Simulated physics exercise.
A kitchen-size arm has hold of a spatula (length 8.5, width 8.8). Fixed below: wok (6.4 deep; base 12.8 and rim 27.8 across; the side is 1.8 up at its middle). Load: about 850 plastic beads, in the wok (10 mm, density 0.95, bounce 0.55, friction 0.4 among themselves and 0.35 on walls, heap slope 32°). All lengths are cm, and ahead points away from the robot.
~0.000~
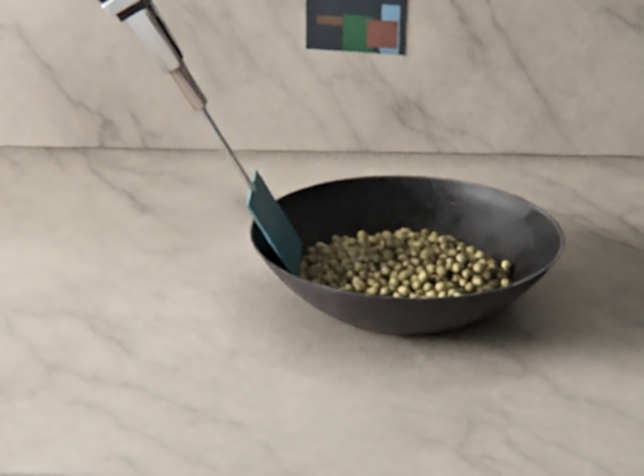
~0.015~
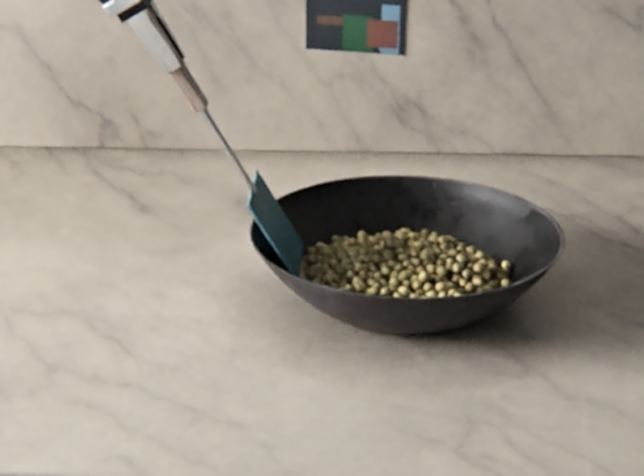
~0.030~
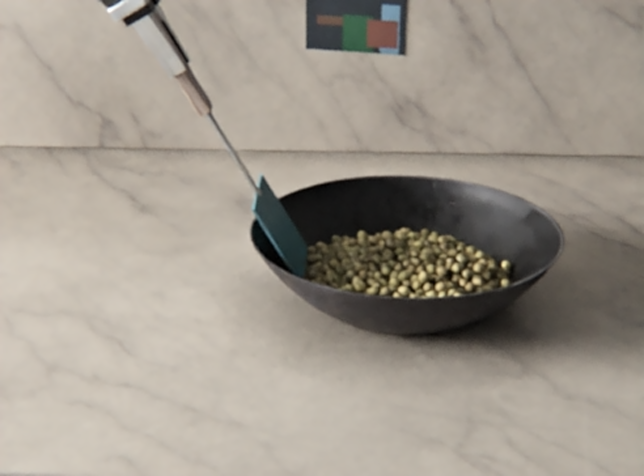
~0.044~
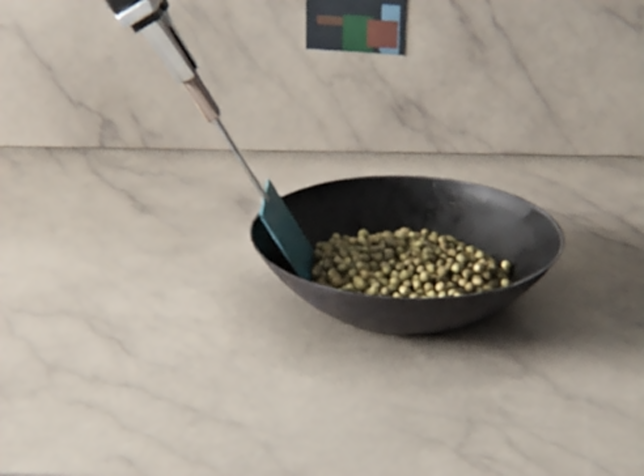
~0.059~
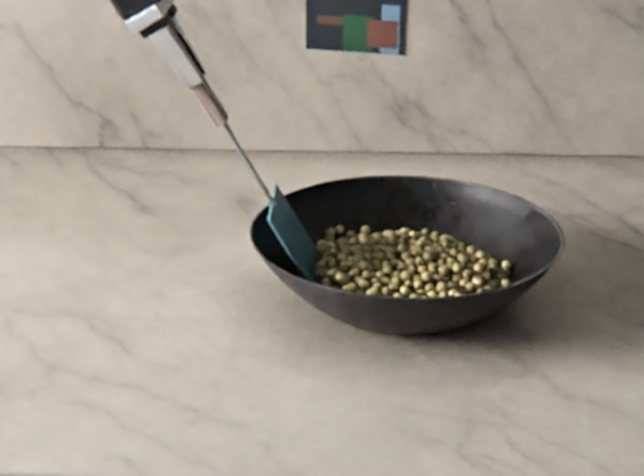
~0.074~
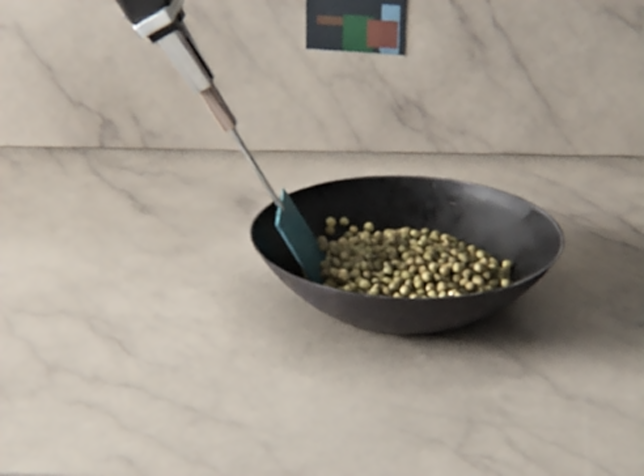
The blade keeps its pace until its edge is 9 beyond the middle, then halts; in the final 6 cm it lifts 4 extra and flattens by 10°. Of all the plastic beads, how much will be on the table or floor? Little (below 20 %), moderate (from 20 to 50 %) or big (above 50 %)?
On the table or floor the share is little, below 20 %.
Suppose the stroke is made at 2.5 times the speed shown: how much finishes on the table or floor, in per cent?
Some 35 per cent.
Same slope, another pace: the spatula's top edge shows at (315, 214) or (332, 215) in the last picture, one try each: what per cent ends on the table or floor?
About 30 and 35 per cent.
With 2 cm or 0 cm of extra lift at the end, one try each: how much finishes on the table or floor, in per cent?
About 10 and 10 per cent.
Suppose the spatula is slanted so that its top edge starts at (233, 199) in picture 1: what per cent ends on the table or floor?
Some 10 per cent.
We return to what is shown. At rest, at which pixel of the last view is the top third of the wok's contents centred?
At about (499, 264).
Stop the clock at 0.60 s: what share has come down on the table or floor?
About 10 per cent.
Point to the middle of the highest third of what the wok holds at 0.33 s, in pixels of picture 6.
Around (484, 247).
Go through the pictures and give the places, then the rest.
Spatula top edge at (252, 187), sloping 60°; upper third of the load around (403, 268), from x 300 to 505, top at y 235; 851 in the wok, in the first frame.
Spatula top edge at (252, 187), sloping 60°; upper third of the load around (403, 268), from x 300 to 505, top at y 235, in the second frame.
Spatula top edge at (257, 191), sloping 60°; upper third of the load around (403, 268), from x 300 to 505, top at y 235, in the third frame.
Spatula top edge at (264, 197), sloping 60°; upper third of the load around (403, 267), from x 300 to 505, top at y 235, in the fourth frame.
Spatula top edge at (272, 202), sloping 60°; upper third of the load around (402, 266), from x 300 to 505, top at y 230, in the fifth frame.
Spatula top edge at (280, 206), sloping 60°; upper third of the load around (404, 265), from x 305 to 505, top at y 220; 851 in the wok, in the sixth frame.
After 0.20 s, sloping 60°, highest piece 5 above the table; 851 in the wok.
After 0.33 s, sloping 57°, highest piece 7 above the table; 851 in the wok.
After 0.60 s, sloping 50°, highest piece 8 above the table; 745 in the wok, 90 on the table or floor, 16 on the blade or in flight.
After 1.65 s, sloping 50°, highest piece 7 above the table; 742 in the wok, 109 on the table or floor.
At rest, 742 in the wok, 109 on the table or floor. That is 13 % on the table or floor.
